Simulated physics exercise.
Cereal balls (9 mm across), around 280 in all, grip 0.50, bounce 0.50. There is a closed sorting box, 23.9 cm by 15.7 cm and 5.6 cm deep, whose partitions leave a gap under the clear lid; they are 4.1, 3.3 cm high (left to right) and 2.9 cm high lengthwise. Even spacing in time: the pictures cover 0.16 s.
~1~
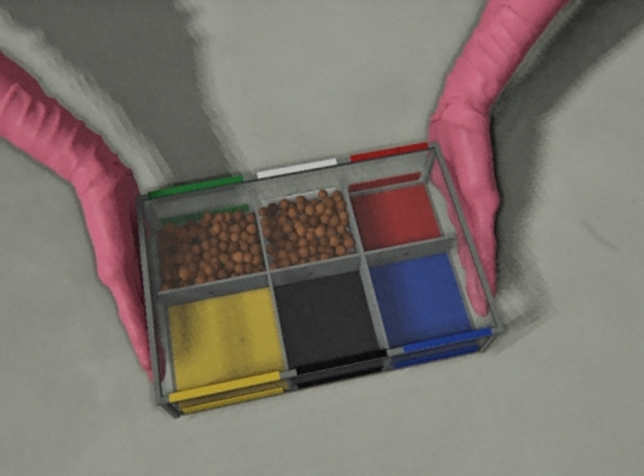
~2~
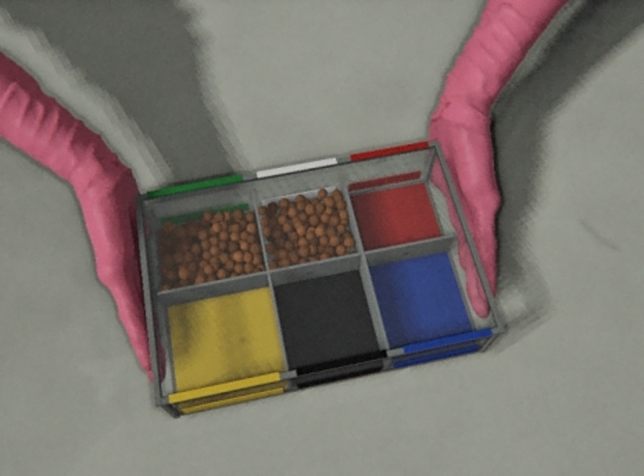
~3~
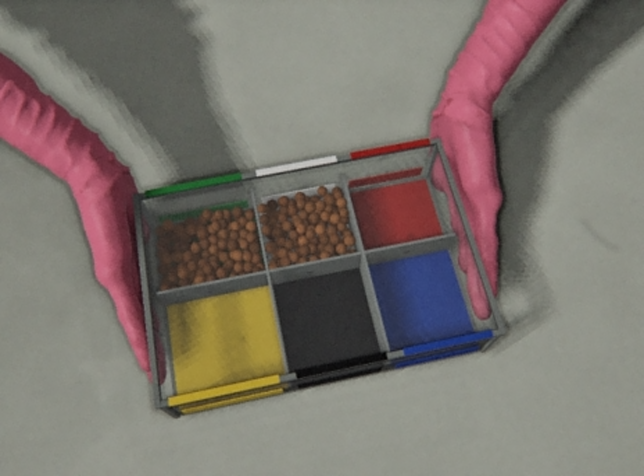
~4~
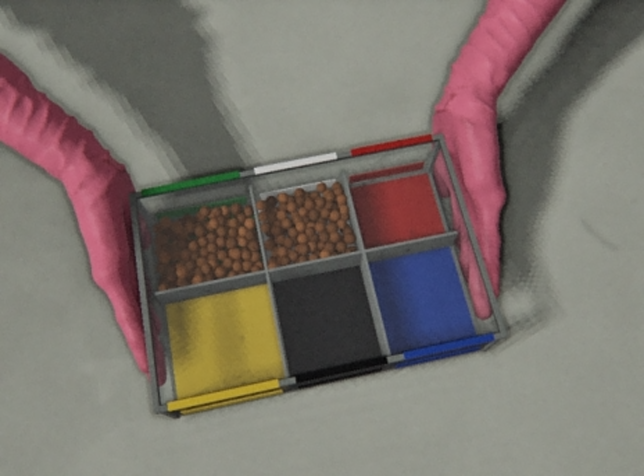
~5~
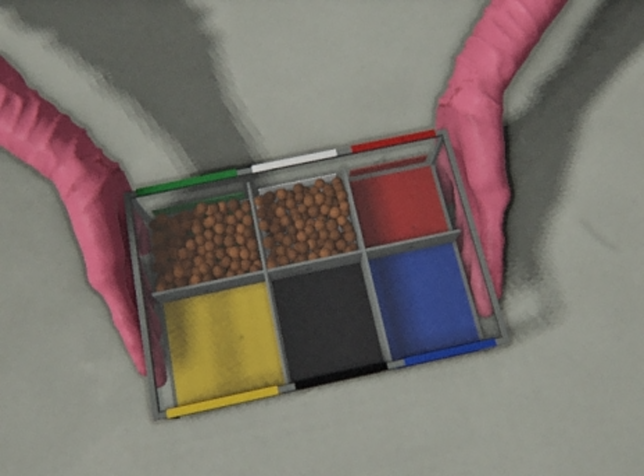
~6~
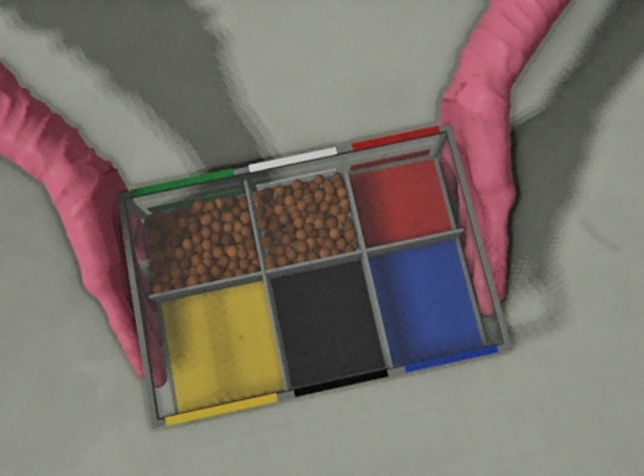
Two pink-gloved hands hold a clear-lidded sorting box with six coloured compartments, nearly still at first, then tilt it slightly so that its front left corner becomes the lowest. The small brown balls stay heaped in the green and white compartments, while the red, yellow, black and blue ones remain empty.
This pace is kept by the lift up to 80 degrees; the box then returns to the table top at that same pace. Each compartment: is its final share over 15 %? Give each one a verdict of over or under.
Red compartment - under; blue compartment - under; green compartment - over; yellow compartment - over; white compartment - over; black compartment - over.
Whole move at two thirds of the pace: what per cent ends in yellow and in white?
In that case yellow 30, white 25.
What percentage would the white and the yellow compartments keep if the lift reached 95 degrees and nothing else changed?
In per cent, white 5 and yellow 55.
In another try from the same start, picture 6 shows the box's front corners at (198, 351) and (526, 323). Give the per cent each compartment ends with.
By the end, red has 25%, blue has 5%, green has 40%, yellow has 0%, white has 25% and black has 5%.
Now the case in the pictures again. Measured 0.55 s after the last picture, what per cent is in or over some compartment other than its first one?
Roughly 25 in a hundred.
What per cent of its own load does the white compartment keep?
It works out to near 40 percent.
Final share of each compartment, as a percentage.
Red 0; blue 0; green 20; yellow 35; white 20; black 20 (in a hundred).
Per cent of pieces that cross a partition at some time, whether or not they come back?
Around 60 percent.
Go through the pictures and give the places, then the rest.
The first frame shows box tilt 0 degrees, front corners at (162, 398) and (497, 328); green 50 %, white 50 %.
The second frame shows box tilt 1 degrees, front corners at (162, 399) and (498, 328).
The third frame shows box tilt 2 degrees, front corners at (161, 402) and (499, 330).
The fourth frame shows box tilt 5 degrees, front corners at (160, 406) and (500, 333), lowest corner left front.
The fifth frame shows box tilt 10 degrees, front corners at (159, 413) and (502, 338), lowest corner left front.
The sixth frame shows box tilt 14 degrees, front corners at (158, 420) and (504, 344), lowest corner left front; green 50 %, white 50 %.
Then, 0.55 s after the last picture, tilt 80 degrees; green 40 %, yellow 15 %, white 35 %, black 10 %.
Then, 0.91 s after the last picture, tilt 34 degrees; green 20 %, yellow 35 %, white 20 %, black 20 %.
Then, 1.36 s after the last picture, tilt 0 degrees; green 20 %, yellow 35 %, white 20 %, black 20 %.
In the end, red 0 %, blue 0 %, green 20 %, yellow 35 %, white 20 %, black 20 %.
